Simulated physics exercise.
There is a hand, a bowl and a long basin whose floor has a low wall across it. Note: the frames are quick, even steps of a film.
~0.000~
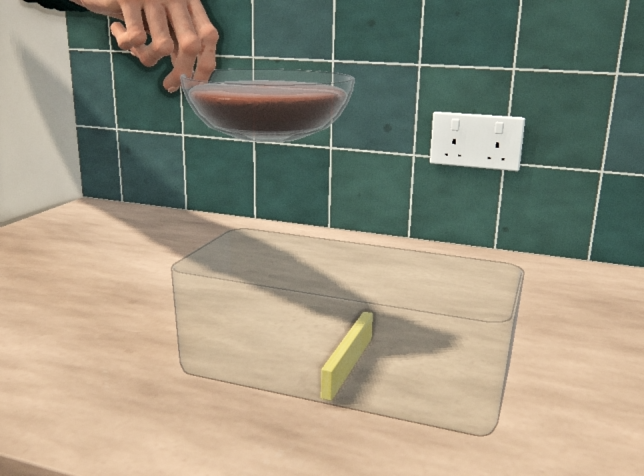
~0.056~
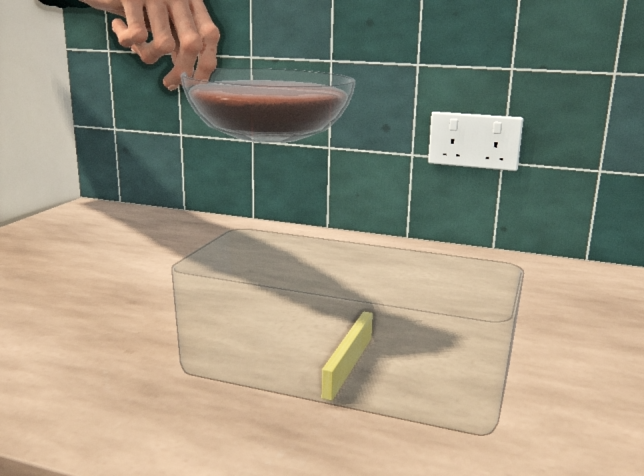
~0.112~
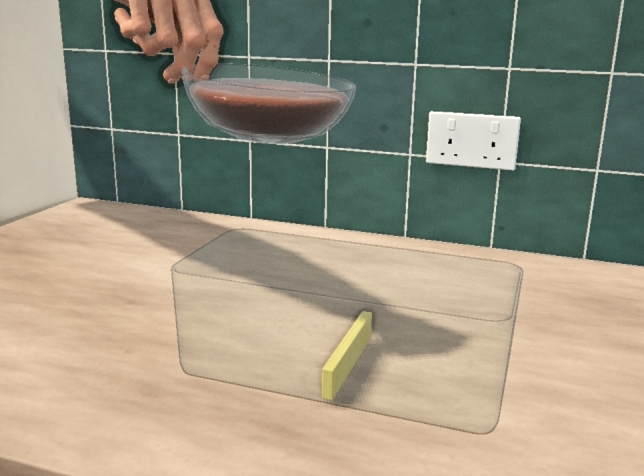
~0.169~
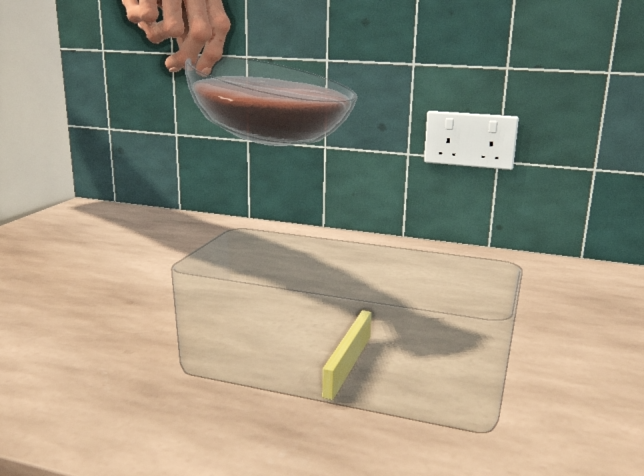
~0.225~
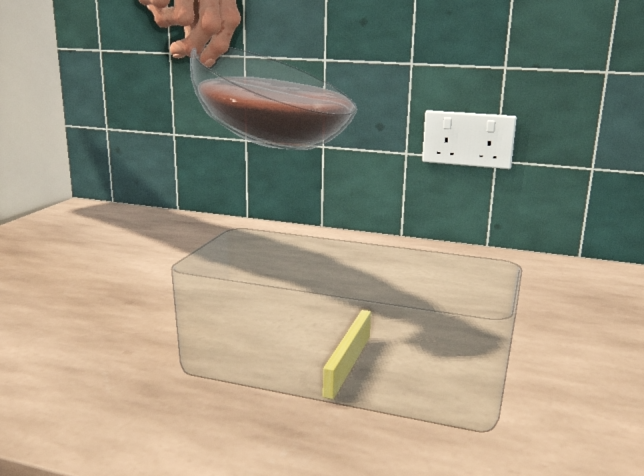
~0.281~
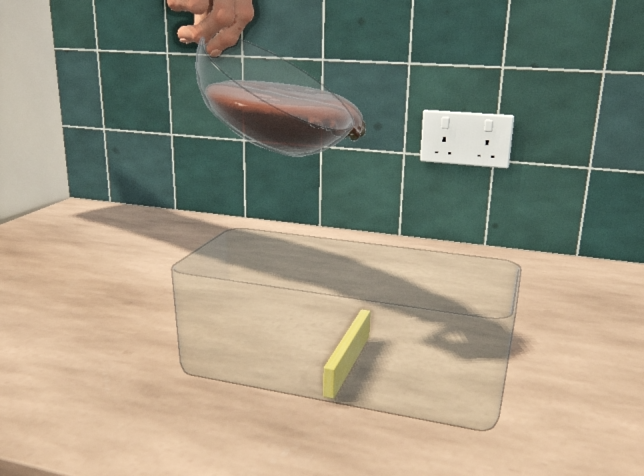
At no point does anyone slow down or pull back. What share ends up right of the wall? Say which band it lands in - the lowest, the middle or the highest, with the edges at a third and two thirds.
Rises past two thirds.
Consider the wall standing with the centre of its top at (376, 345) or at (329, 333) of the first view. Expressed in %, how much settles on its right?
60 % then 85 %.
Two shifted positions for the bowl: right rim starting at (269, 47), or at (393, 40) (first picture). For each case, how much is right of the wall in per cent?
About 30 % the first time, about 80 % the second.
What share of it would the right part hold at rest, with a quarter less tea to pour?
That share would be some 75 parts in a hundred.
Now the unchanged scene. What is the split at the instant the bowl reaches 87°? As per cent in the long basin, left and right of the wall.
The left part holds 0 percent and the right part 55 percent.
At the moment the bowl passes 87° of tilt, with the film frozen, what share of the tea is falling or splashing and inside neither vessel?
It's close to 35 %.
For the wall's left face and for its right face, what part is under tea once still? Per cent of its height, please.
Left 20 %, right 60 %.
A moment on, the bowl is tipped on its side and 6 per cent is still to pour, 0 is left of the wall and 57 right of it.
Next, the bowl is tipped right over and 0 per cent is still to pour, 19 is left of the wall and 78 right of it.
Then the bowl is tipped right over and 0 per cent is still to pour, 21 is left of the wall and 78 right of it.
Later the bowl is tipped right over and 0 per cent is still to pour, 21 is left of the wall and 78 right of it.
At rest 21 per cent lies left of the wall, 78 right of it and 1 outside.
